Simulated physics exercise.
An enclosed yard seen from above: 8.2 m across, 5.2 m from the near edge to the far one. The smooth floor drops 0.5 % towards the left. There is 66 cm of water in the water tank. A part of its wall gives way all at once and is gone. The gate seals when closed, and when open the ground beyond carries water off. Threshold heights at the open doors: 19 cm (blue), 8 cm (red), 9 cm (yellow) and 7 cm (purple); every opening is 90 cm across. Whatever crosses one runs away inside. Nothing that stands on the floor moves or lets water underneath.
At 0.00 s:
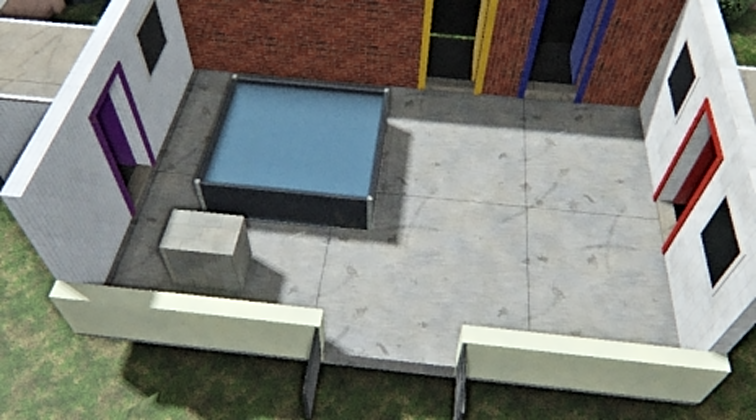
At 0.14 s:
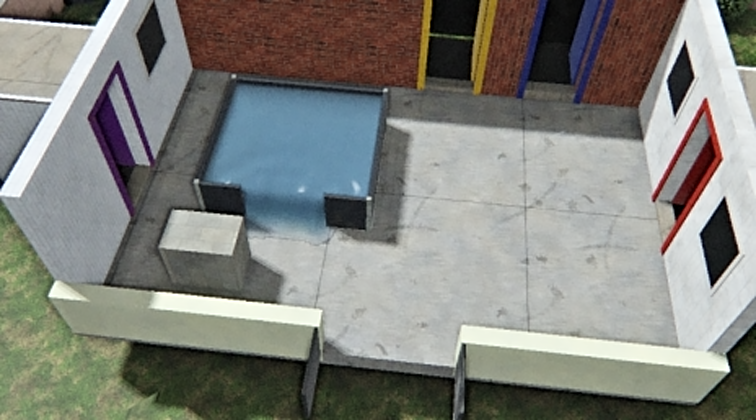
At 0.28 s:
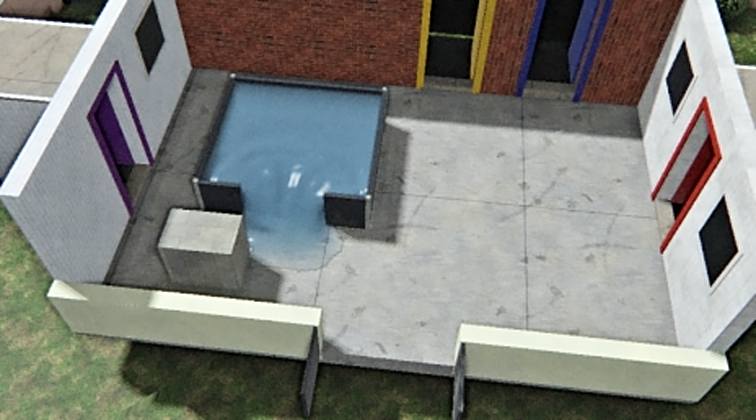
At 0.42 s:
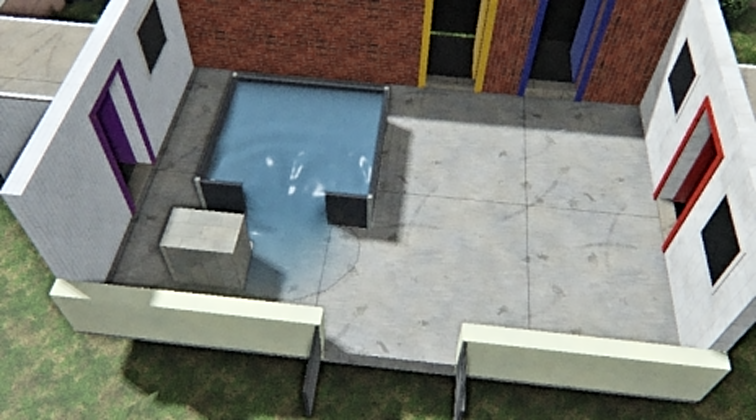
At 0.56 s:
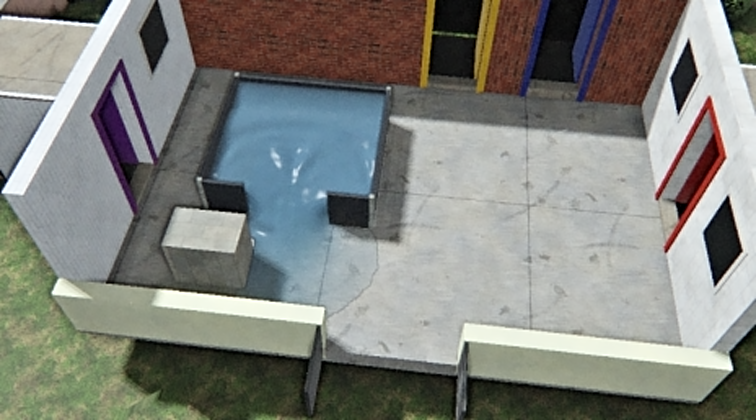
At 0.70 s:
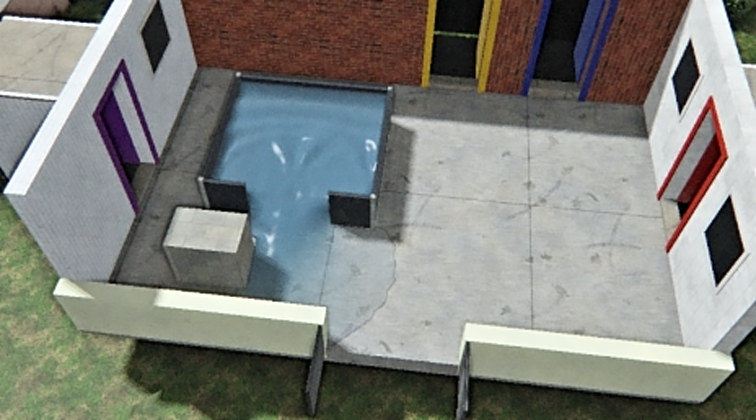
Water pours through a gap in the tank's front wall and spreads across the yard floor.
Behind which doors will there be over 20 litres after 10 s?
The water let in: At the blue door it does not reach the limit; at the red door it stays under the limit; at the yellow door it stays under the limit; at the purple door it passes the limit.
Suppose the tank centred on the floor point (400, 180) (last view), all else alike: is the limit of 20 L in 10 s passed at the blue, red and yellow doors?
Then: Blue below, red below, yellow not over.
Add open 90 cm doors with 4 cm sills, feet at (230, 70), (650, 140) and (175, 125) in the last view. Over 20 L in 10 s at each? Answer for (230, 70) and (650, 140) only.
In turn: Past it, under.
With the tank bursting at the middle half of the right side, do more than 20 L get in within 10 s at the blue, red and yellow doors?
Against that limit: Blue under, red over, yellow under.
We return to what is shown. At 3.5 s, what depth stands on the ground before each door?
In cm: Blue 0, red 0, yellow 0, purple 11.
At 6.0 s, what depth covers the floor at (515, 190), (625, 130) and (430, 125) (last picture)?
Roughly 1, 2 and 0 cm, in turn.
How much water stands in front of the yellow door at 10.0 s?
About 7.0 cm.
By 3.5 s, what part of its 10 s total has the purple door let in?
About 60 per cent.
After 1.4 s water covers 20 % of the floor and is deepest (50 cm) near (264, 315); blue door not reached, red door not reached, yellow door not reached, purple door 10 cm at the sill, 1 L in.
After 2.2 s water covers 30 % of the floor and is deepest (44 cm) near (277, 316); blue door not reached, red door not reached, yellow door not reached, purple door 14 cm at the sill, 23 L in.
After 3.5 s water covers 50 % of the floor and is deepest (30 cm) near (98, 308); blue door not reached, red door not reached, yellow door not reached, purple door 11 cm at the sill, 69 L in.
After 6.0 s water covers 70 % of the floor and is deepest (21 cm) near (98, 308); blue door not reached, red door 6 cm at the sill, 0 L in, yellow door not reached, purple door 12 cm at the sill, 100 L in.
After 10.0 s water covers 95 % of the floor and is deepest (15 cm) near (188, 143); blue door 8 cm at the sill, 0 L in, red door 4 cm at the sill, 0 L in, yellow door 7 cm at the sill, 0 L in, purple door 8 cm at the sill, 118 L in.
